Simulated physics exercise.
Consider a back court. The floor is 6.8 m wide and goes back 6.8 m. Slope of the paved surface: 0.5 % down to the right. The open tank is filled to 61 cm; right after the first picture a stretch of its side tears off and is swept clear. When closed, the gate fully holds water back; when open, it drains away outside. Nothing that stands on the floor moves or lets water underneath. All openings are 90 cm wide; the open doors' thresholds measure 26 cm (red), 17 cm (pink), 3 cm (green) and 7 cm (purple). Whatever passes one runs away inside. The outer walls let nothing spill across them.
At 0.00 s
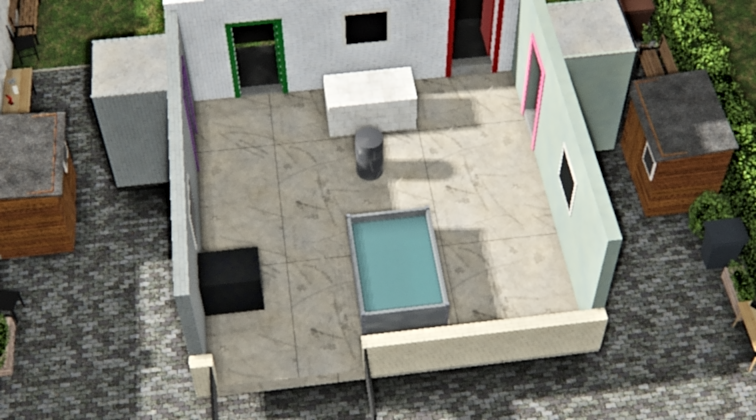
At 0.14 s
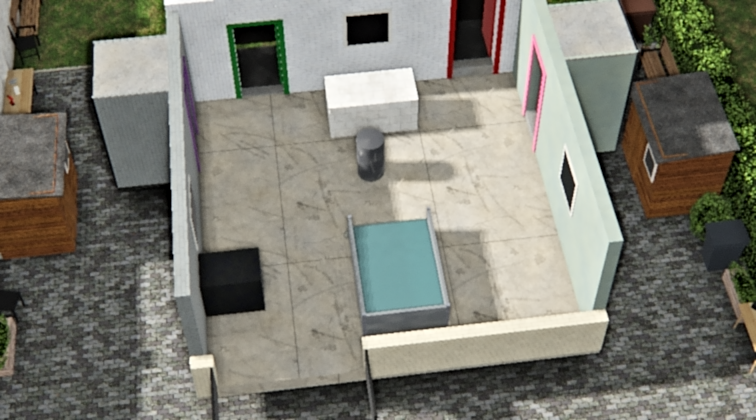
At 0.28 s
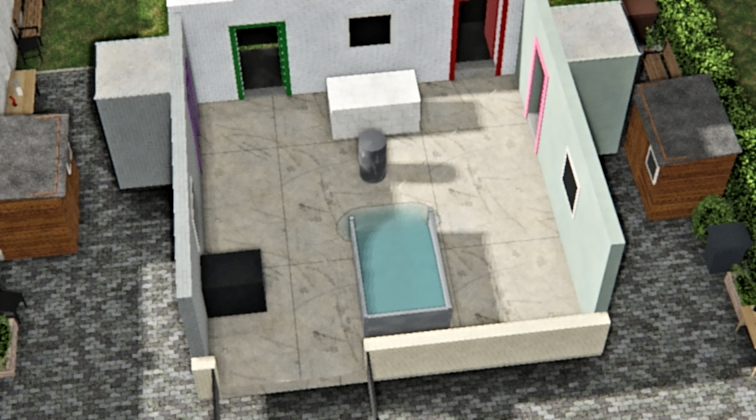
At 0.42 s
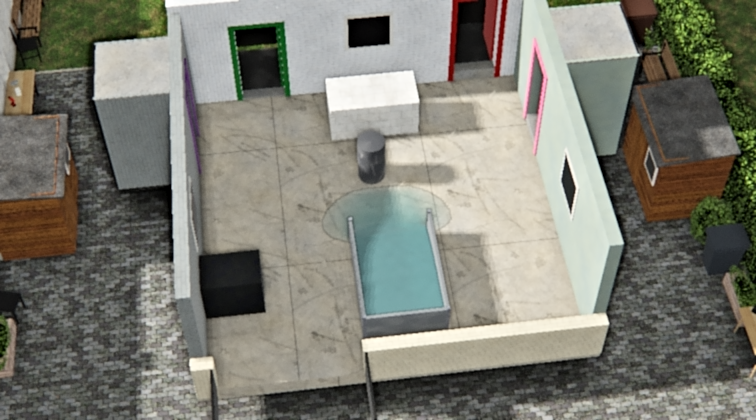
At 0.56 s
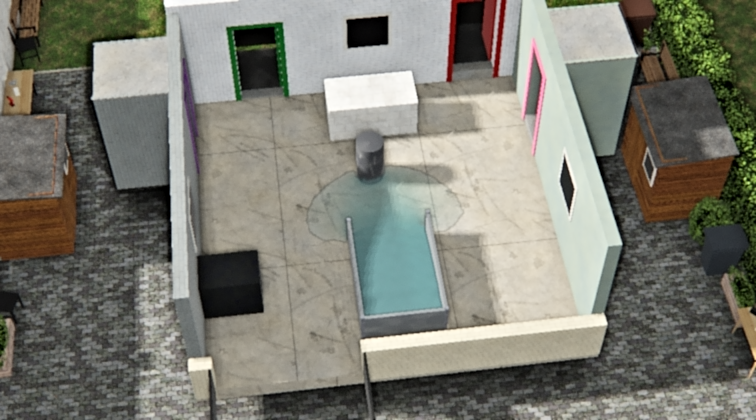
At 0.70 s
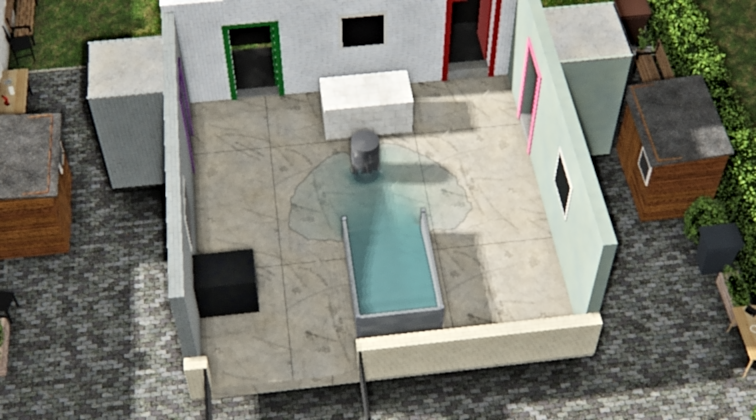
Water slips out of the open far side of a grey-walled tank and spreads in a thin, rounded sheet across the pale floor, widening until it surrounds a dark grey cylinder, while the view shifts very slightly. The roofless court is seen from high above, with grey paving around it. A white block stands behind the cylinder, a black box at left, and green and red doorways at the back.
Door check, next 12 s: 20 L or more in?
Red door no, pink door no, green door yes, purple door yes.
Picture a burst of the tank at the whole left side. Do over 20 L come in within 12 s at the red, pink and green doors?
Then: Red below, pink under, green past it.
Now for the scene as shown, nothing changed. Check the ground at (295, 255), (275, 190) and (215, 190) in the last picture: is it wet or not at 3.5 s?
Listed in turn: Spared so far / swamped / swamped.
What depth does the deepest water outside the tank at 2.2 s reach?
Roughly 30 cm.
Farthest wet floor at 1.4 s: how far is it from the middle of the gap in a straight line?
About 4.0 m.
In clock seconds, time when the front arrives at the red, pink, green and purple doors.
Arrival: Red 1.8 s, pink 2.2 s, green 1.8 s, purple 2.4 s.
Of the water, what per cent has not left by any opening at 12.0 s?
I'd say close to 86 percent is still there.
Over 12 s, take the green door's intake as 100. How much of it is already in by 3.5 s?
35 per cent, roughly.
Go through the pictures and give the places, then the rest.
In the first frame, the open tank at (397, 262) is whole and still, 61 cm deep.
In the second frame, the front is at a hidden place, 0.8 m from the gap on the open tank's far side; 0.3 m2 of floor is under water; 61 cm left at the back of the open tank.
In the third frame, the front is at (343, 222), 1.0 m from the gap on the open tank's far side; 1.2 m2 of floor is under water; 61 cm left at the back of the open tank.
In the fourth frame, the front is at (331, 211), 1.3 m from the gap on the open tank's far side; 2.3 m2 of floor is under water; 61 cm left at the back of the open tank.
In the fifth frame, the front is at (352, 174), 1.8 m from the gap on the open tank's far side; 3.6 m2 of floor is under water; 60 cm left at the back of the open tank.
In the sixth frame, the front is at (390, 147), 2.4 m from the gap on the open tank's far side; 5.0 m2 of floor is under water; 53 cm left at the back of the open tank.
After 1.4 s water covers 25 % of the floor and is deepest (37 cm) near (367, 188); red door not reached, pink door not reached, green door not reached, purple door not reached.
After 2.2 s water covers 45 % of the floor and is deepest (30 cm) near (367, 188); red door 15 cm at the sill, 0 L in, pink door not reached, green door 8 cm at the sill, 9 L in, purple door not reached.
After 3.5 s water covers 50 % of the floor and is deepest (24 cm) near (502, 115); red door 20 cm at the sill, 0 L in, pink door 15 cm at the sill, 0 L in, green door 8 cm at the sill, 70 L in, purple door 12 cm at the sill, 13 L in.
After 7.0 s water covers 70 % of the floor and is deepest (11 cm) near (345, 104); red door 8 cm at the sill, 0 L in, pink door 9 cm at the sill, 1 L in, green door 8 cm at the sill, 145 L in, purple door 6 cm at the sill, 49 L in.
After 12.0 s water covers 90 % of the floor and is deepest (7 cm) near (561, 338); red door 5 cm at the sill, 0 L in, pink door 4 cm at the sill, 1 L in, green door 5 cm at the sill, 189 L in, purple door 3 cm at the sill, 50 L in.
